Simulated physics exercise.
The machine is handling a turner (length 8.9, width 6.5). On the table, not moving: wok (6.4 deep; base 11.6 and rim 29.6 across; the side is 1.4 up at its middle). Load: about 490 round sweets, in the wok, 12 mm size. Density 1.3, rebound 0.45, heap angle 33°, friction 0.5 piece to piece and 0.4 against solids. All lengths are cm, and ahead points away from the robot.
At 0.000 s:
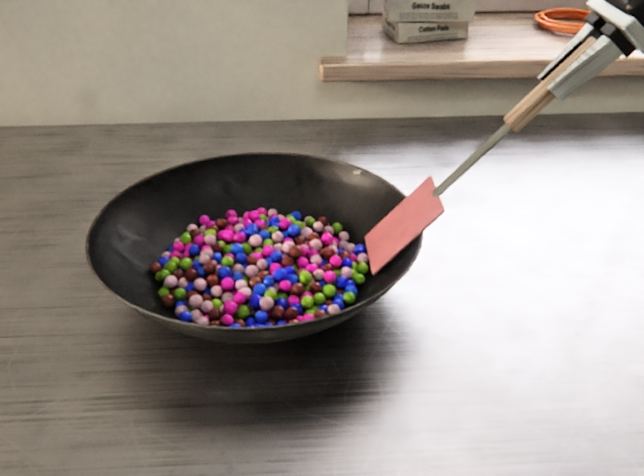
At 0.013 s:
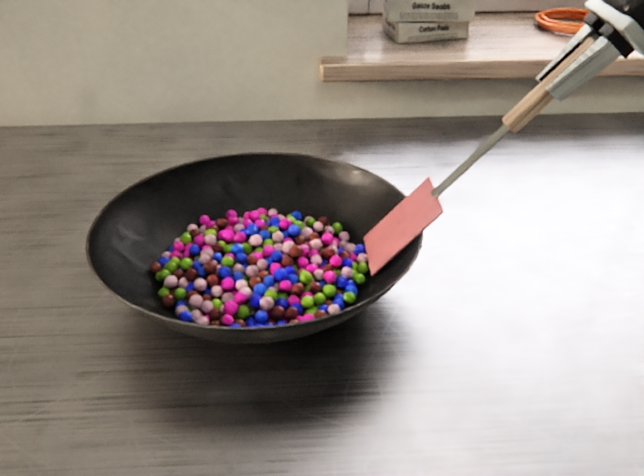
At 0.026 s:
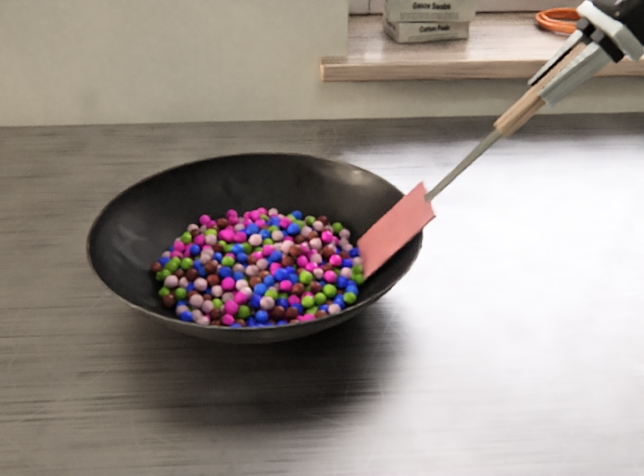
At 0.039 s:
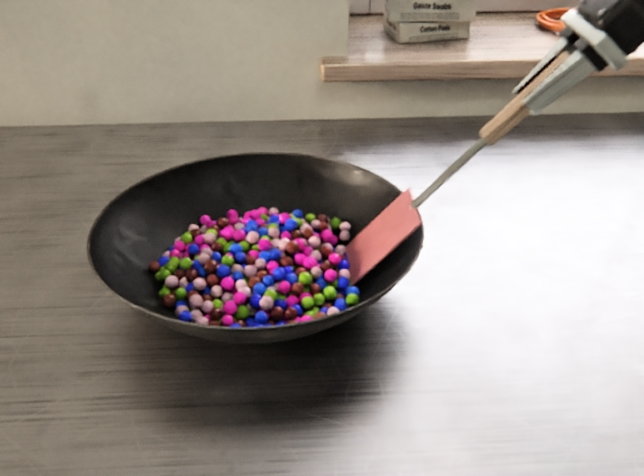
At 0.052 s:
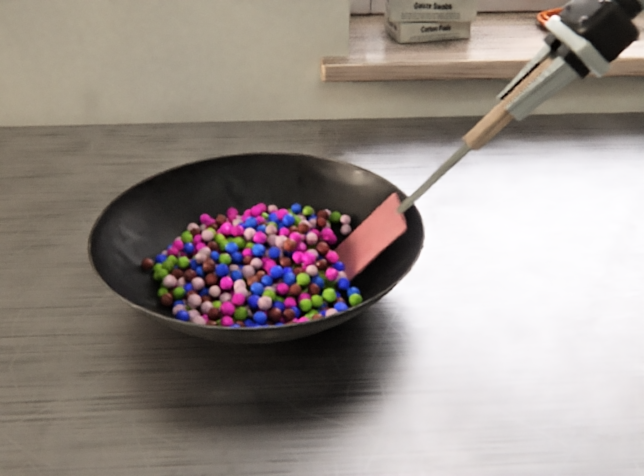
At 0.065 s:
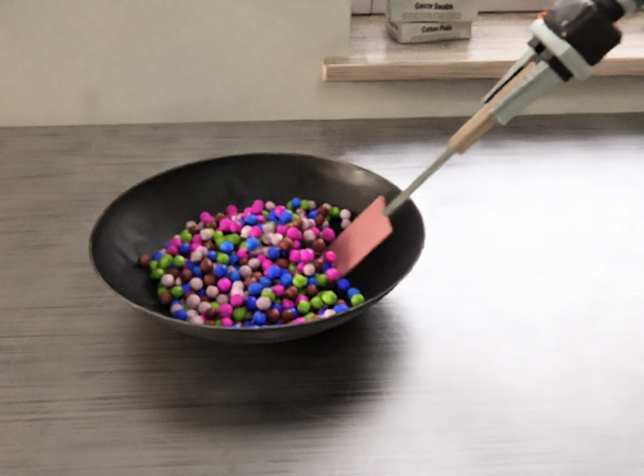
A pink turner held by a machine pushes leftward into colourful balls in a black wok.
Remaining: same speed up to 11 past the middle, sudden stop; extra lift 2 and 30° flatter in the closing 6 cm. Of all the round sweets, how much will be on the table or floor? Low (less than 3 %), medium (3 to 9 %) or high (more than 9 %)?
A high share, more than 9 %, ends on the table or floor.
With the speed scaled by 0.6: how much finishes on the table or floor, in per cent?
Some 10 per cent.
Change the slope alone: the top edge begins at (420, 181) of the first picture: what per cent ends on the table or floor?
Some 20 per cent.
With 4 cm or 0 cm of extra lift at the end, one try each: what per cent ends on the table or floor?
Some 25 and 15 per cent.
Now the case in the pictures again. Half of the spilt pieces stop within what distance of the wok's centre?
About 32 cm.
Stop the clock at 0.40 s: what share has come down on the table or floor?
Some 5 per cent.
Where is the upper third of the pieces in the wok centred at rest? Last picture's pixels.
Around (211, 242).
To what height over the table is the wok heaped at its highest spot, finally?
About 4.5 cm.
After 0.12 s, sloping 48°, highest piece 6 above the table; 492 in the wok.
After 0.17 s, sloping 42°, highest piece 7 above the table; 492 in the wok.
After 0.40 s, sloping 18°, highest piece 18 above the table; 363 in the wok, 27 on the table or floor, 102 on the blade or in flight.
After 1.45 s, sloping 18°, highest piece 4 above the table; 363 in the wok, 129 on the table or floor.
In the end, 363 in the wok, 129 on the table or floor. That is 26 % on the table or floor.
